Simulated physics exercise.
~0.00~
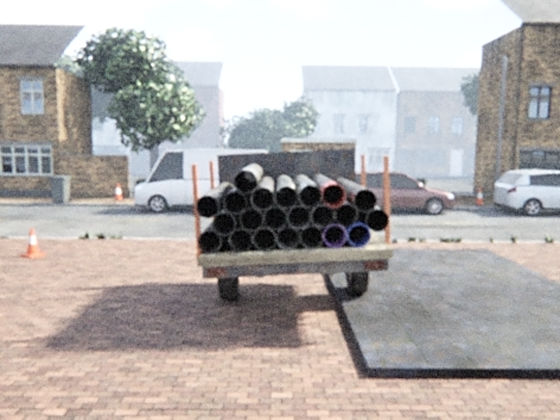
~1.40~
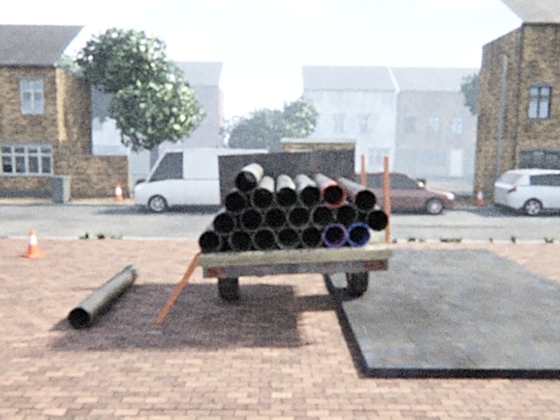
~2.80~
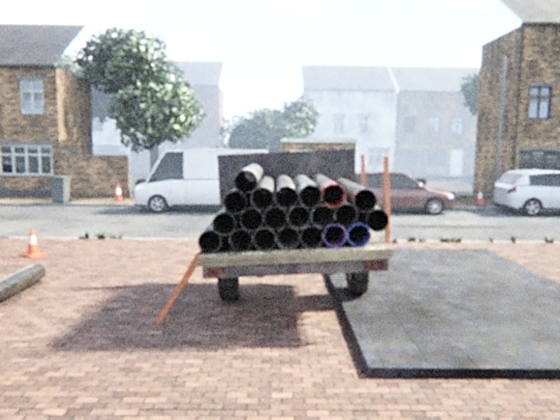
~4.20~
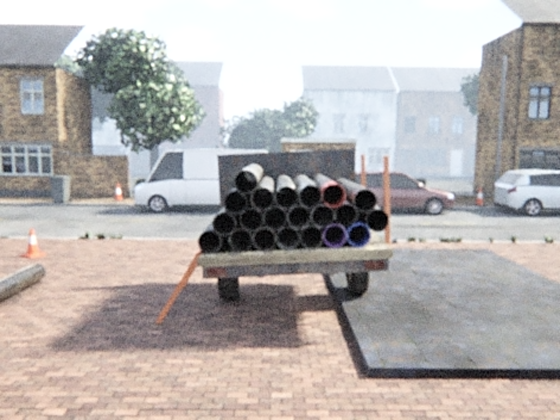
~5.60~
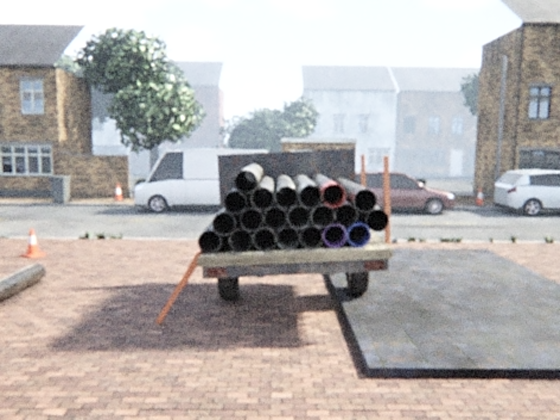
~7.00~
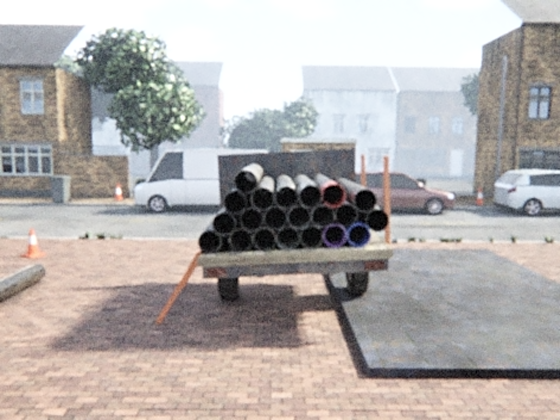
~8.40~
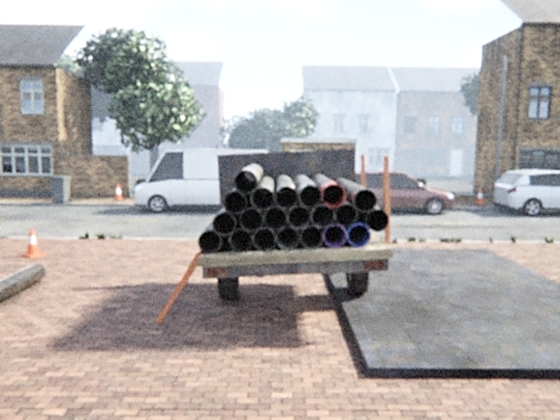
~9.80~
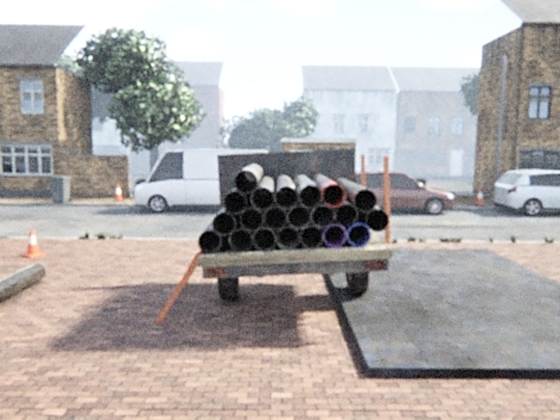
To begin with, a flat trailer stands on brick paving, seen from behind, loaded with a stack of hollow pipes held between orange posts on both sides. The posts on the left then swing down, while those on the right stay upright. One dark pipe drops off the left side and rolls away across the bricks. It comes to rest at the far left, near a traffic cone. The rest of the stack holds its shape, with the blue and purple pipes still on the deck and the red one still resting higher up on others.
